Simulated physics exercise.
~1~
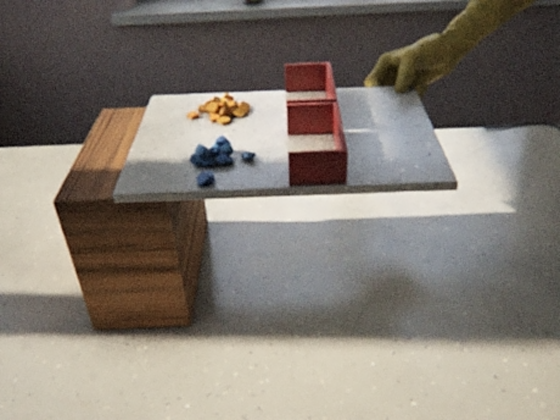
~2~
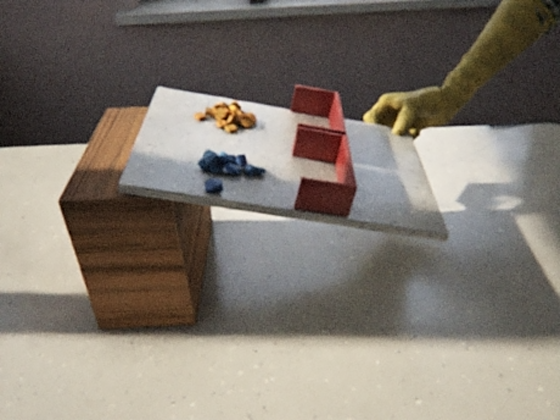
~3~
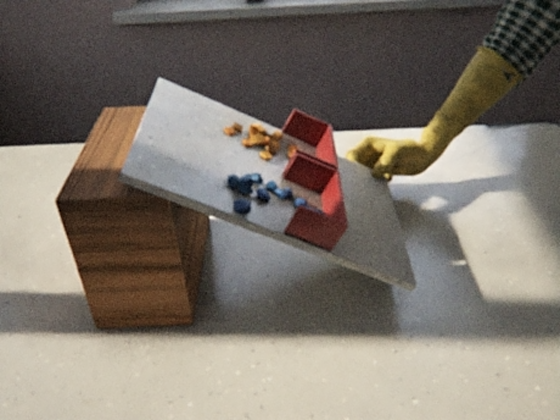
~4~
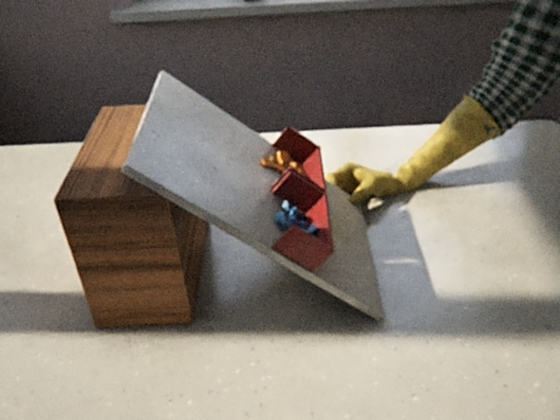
A hand in a yellow glove holds the right side of a pale grey board, whose left end rests on a brown wooden block on a speckled white surface, seen from slightly above. Two red barriers stand on the board, with a heap of orange bits at the back left and a heap of blue bits in front. The hand lowers the right side, and at first both heaps stay roughly in place. As the slope steepens, the pieces spread and slide down toward the barriers. Finally the board slopes steeply, with the orange and blue bits each gathered against their own red barrier.
